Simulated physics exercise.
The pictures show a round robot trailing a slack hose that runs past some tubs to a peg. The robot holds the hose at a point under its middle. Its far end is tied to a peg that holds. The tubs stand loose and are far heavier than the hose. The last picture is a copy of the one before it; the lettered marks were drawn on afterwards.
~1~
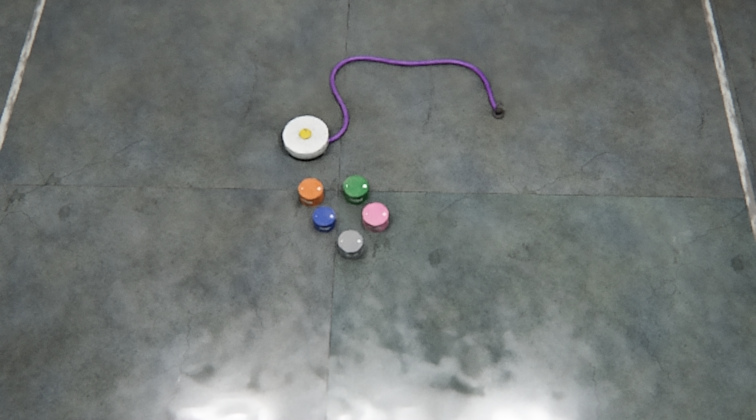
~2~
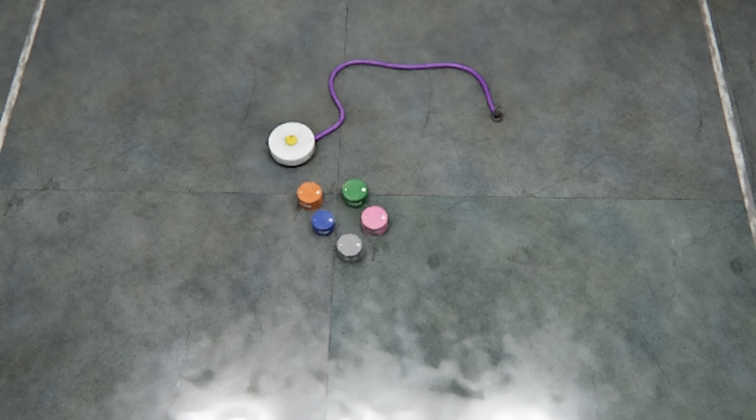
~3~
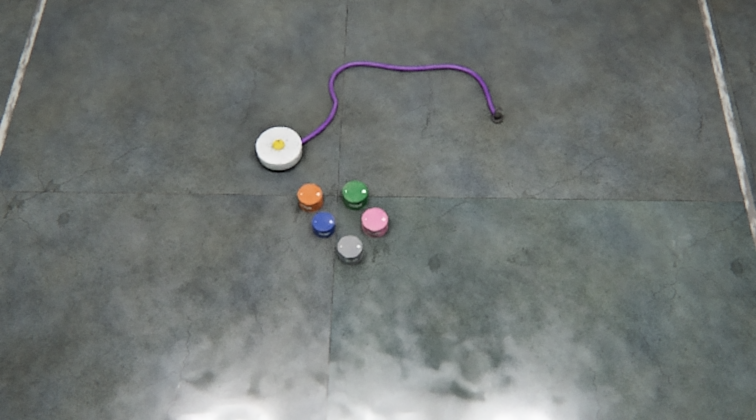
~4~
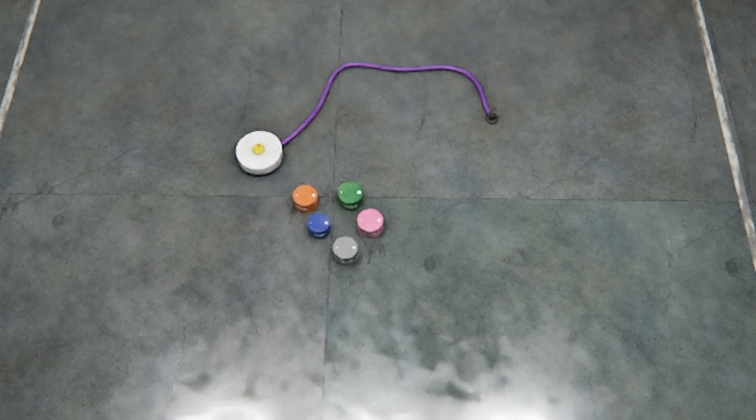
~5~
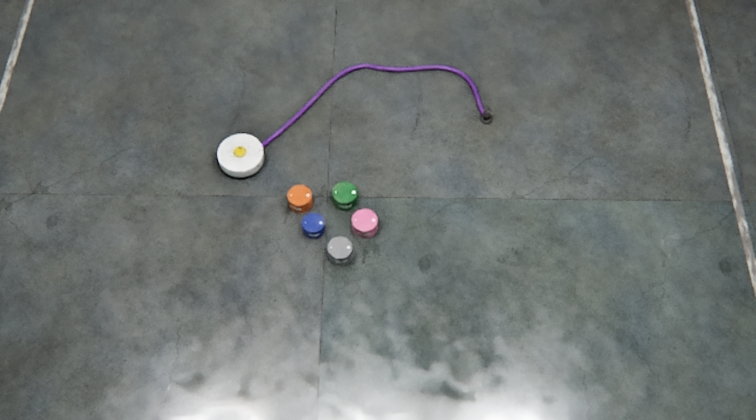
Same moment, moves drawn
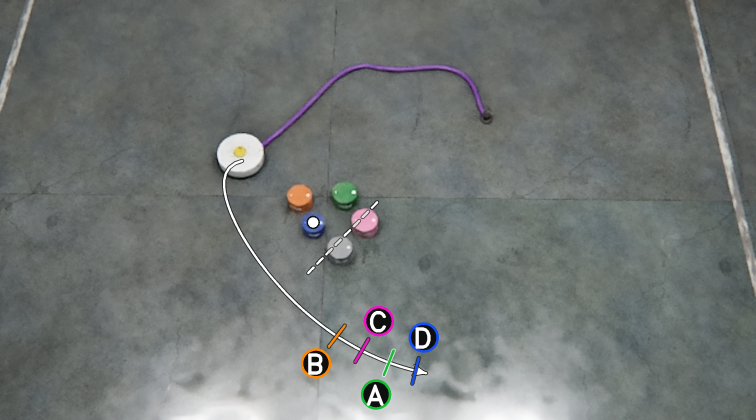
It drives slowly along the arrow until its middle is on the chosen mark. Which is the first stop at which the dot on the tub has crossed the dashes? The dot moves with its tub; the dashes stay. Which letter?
Mark A.
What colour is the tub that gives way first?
The orange tub.
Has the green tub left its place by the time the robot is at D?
Yes.
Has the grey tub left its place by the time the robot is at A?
Yes.
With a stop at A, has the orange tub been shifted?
Yes.
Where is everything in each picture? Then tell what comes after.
The first picture shows robot (306, 138); peg (499, 109); orange tub (311, 192).
The second picture shows robot (292, 145); blue tub (323, 223).
The third picture shows robot (280, 149); grey tub (350, 250).
The fourth picture shows robot (260, 154); peg (492, 114).
The fifth picture shows robot (241, 156); blue tub (314, 226); green tub (345, 196); grey tub (340, 251).
On the copy, A at (389, 363); B at (337, 336); C at (362, 351); D at (416, 371); the dashed line at (345, 235); the route from (242, 161) via (281, 288) to (426, 373); the white dot at (313, 222).
On A. First, robot (243, 234); blue tub (314, 226).
Then, robot (307, 311); orange tub (304, 201); blue tub (314, 226).
Finally, robot (389, 359); orange tub (356, 221); blue tub (355, 242); green tub (370, 203); grey tub (360, 262); pink tub (380, 229); the dot on the blue tub is over the dashed line.
By contrast, B leaves the dotted tub short, at (318, 229); C leaves the dotted tub short, at (337, 236); D does it too, but is farther than needed.
